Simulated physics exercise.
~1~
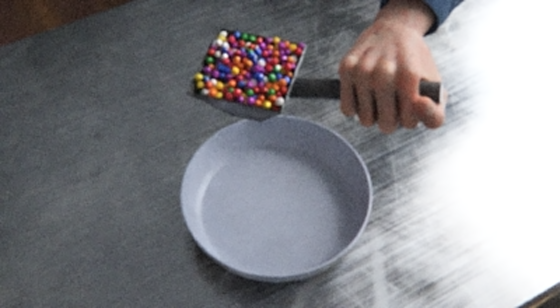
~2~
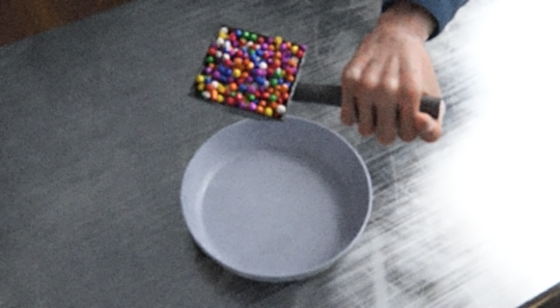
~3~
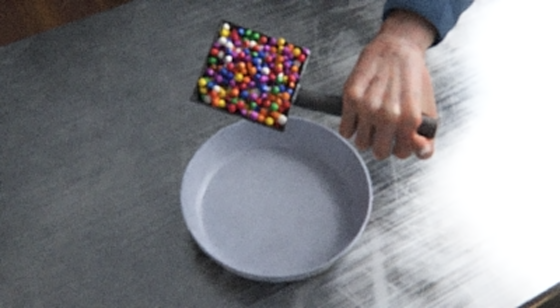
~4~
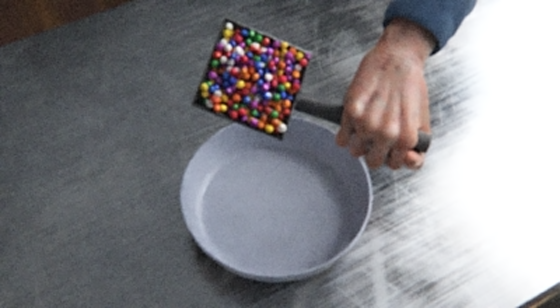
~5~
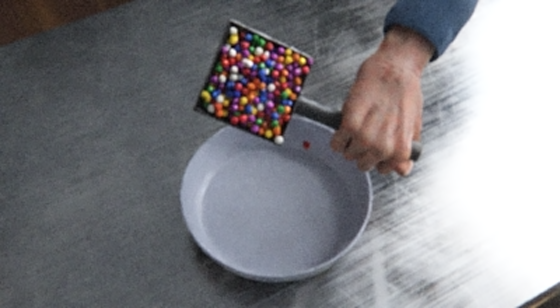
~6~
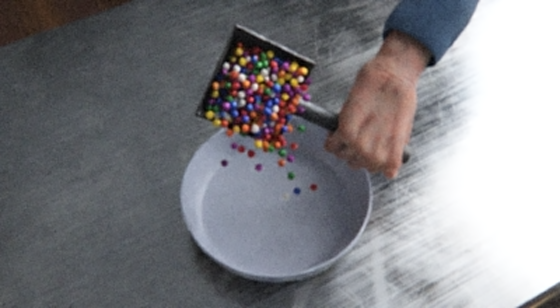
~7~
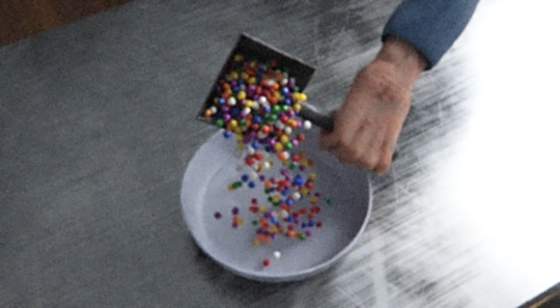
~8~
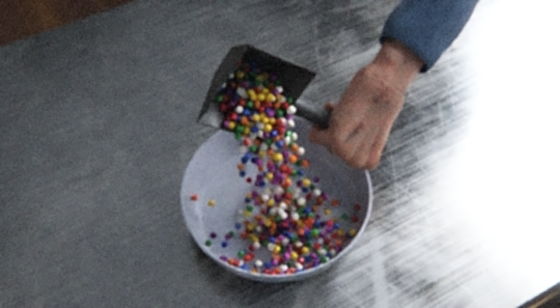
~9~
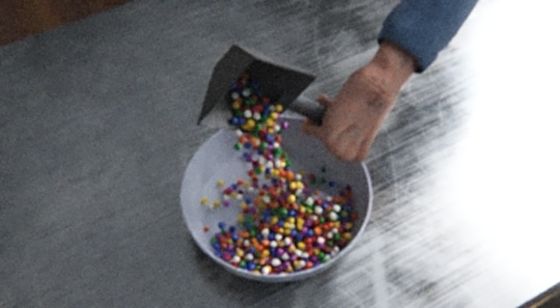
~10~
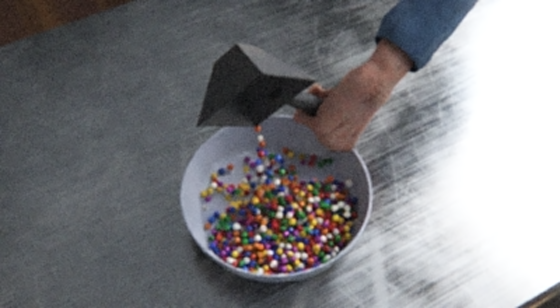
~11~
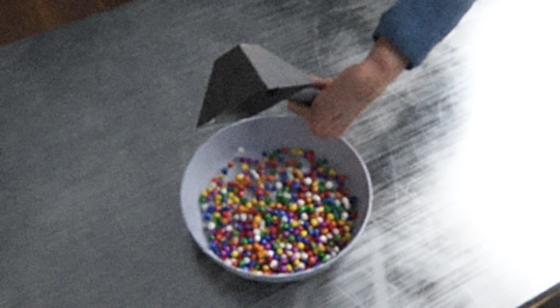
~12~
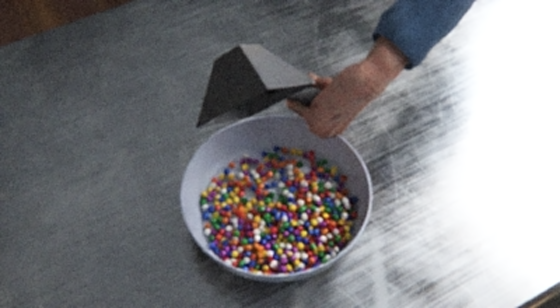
Hand tilting a dark scoop of multicoloured beads, pouring them all into a round grey pan on a dark scratched surface.
